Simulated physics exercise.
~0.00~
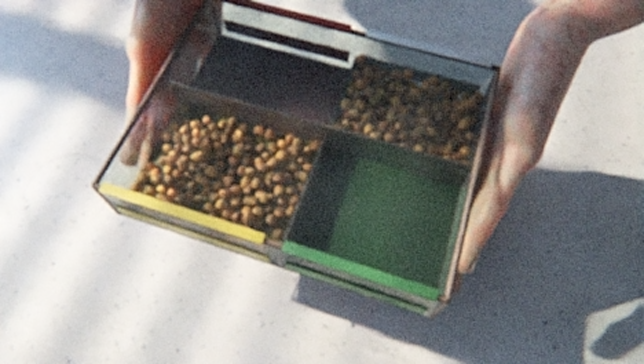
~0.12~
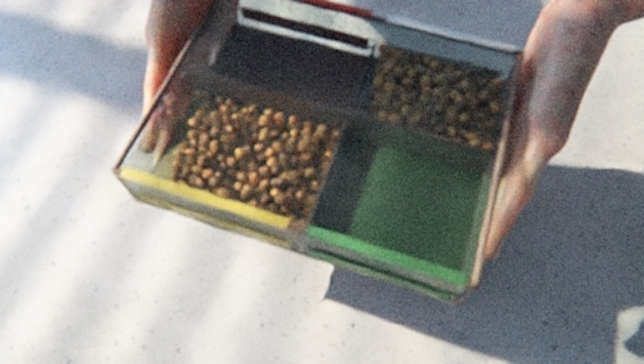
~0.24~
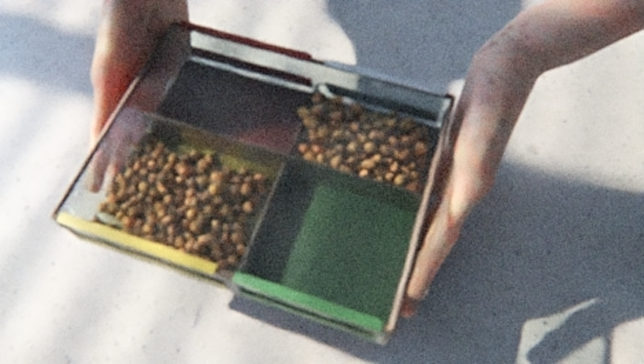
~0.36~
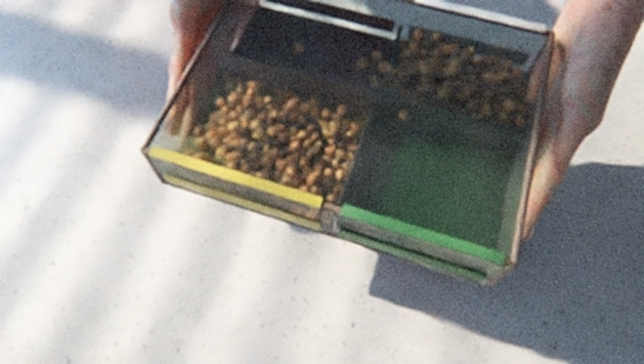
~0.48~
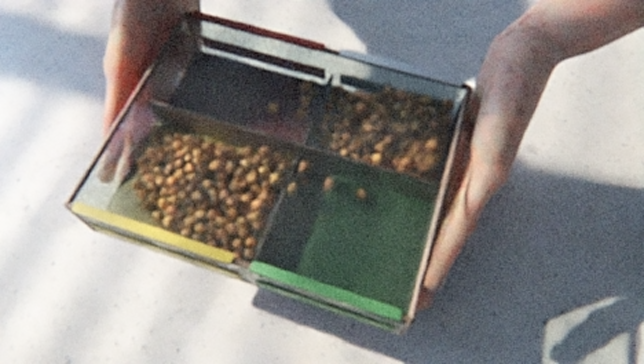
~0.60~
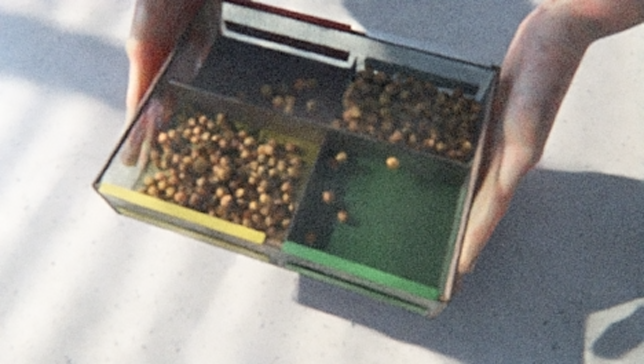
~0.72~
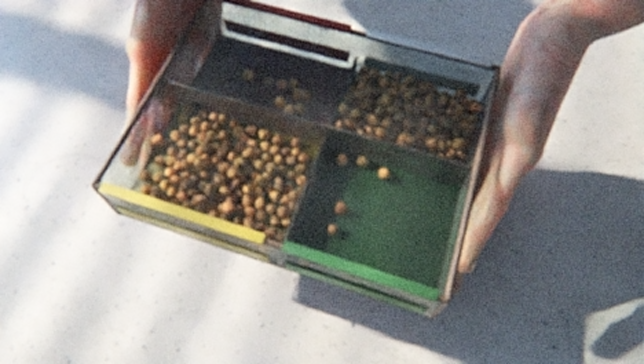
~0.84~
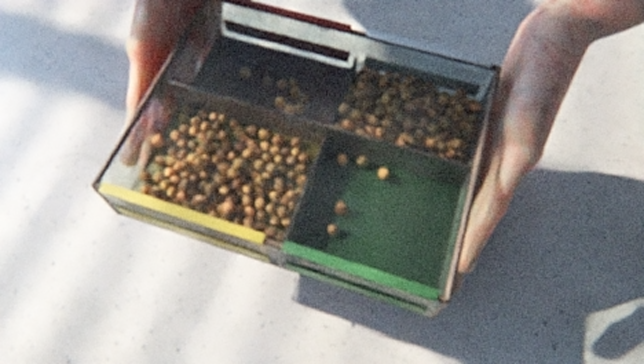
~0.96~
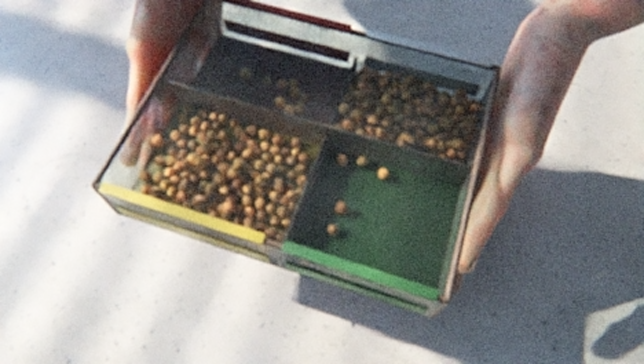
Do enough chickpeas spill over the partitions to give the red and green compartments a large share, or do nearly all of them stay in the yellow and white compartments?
Nearly all of them stay in the yellow and white compartments, which each still hold a large share. Only a few chickpeas end up in the red and green ones.
